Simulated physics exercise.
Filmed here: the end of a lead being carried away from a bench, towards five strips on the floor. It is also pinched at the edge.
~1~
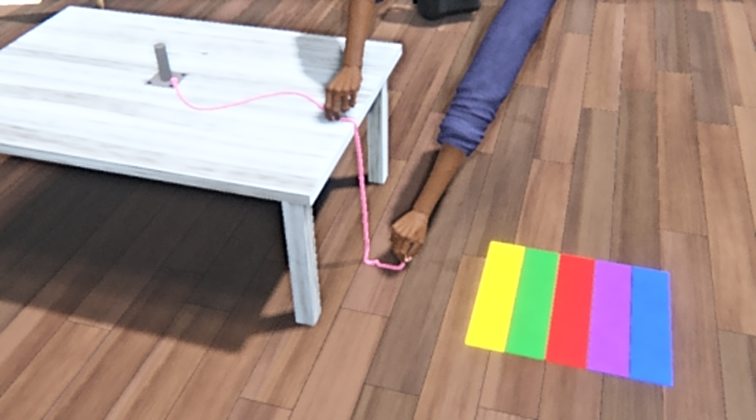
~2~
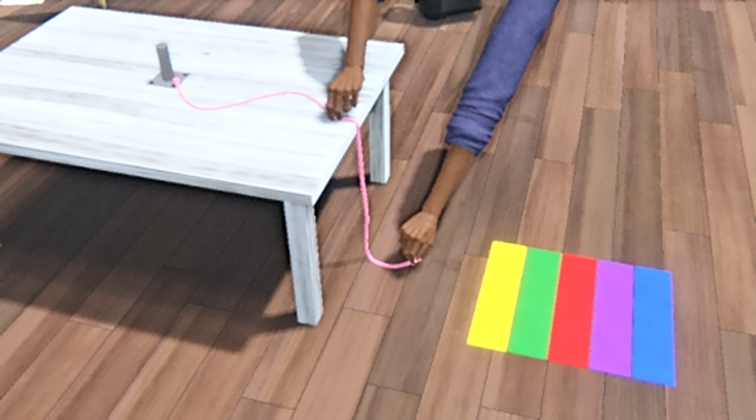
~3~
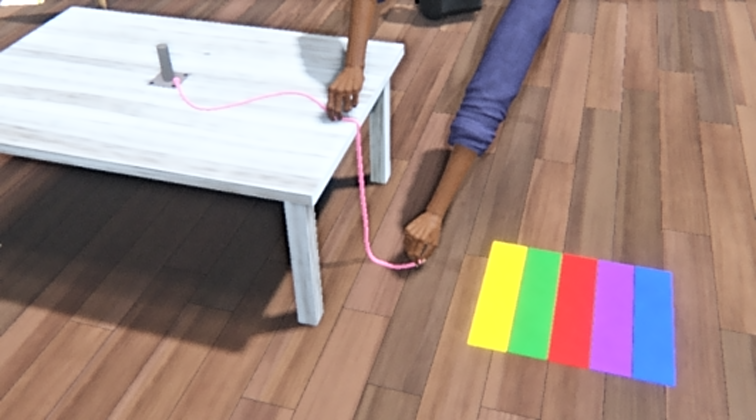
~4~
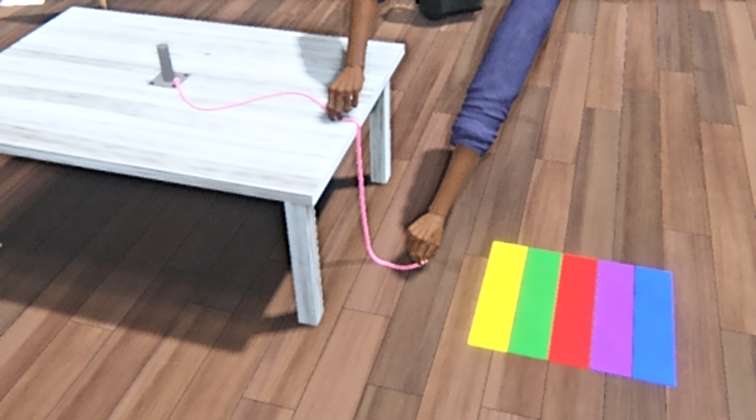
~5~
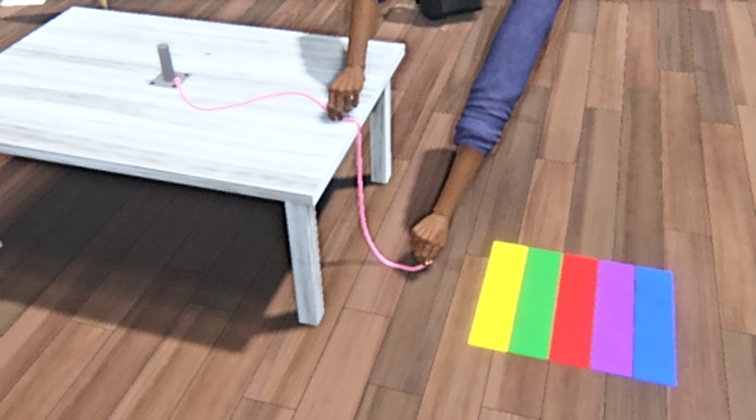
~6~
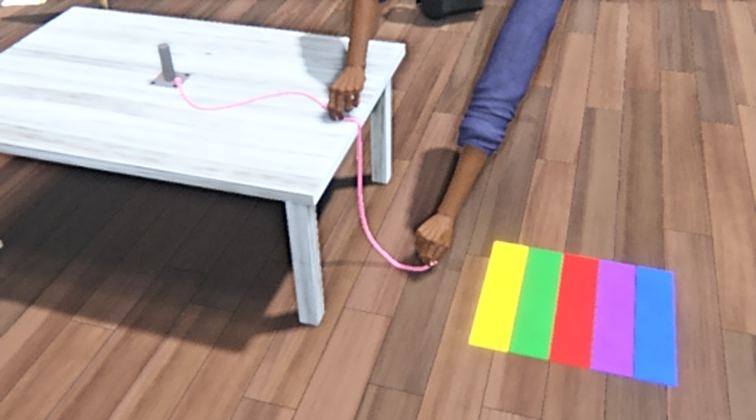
A room with a brown wood-plank floor is seen from above at an angle, the view staying essentially still. A pink cord runs from a grey post on a white bench at left, pinched by one hand at the edge, its end held near the floor by another hand left of yellow, green, red, purple and blue strips. The lower hand draws the end slightly rightward, and the hanging cord's bend opens into a smoother curve.
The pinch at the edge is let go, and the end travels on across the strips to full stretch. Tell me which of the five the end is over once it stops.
It is over the red strip.
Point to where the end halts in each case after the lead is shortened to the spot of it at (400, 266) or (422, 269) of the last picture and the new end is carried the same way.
In turn, (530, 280) for the first and (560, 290) for the second.
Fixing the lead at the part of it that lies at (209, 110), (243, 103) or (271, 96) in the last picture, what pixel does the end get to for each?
The places are (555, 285), (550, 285) and (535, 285).
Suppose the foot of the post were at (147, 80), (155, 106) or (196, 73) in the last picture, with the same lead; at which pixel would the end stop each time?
Estimated pixels per try: (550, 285); (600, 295); (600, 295).
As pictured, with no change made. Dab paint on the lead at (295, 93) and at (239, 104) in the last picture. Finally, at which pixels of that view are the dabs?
One ends up around (323, 109), the other around (270, 99).
Soon after, end near (517, 279); over yellow.
Then, end near (557, 287); over green.
At full stretch, end near (582, 291); over red. It gets as far as the red strip.
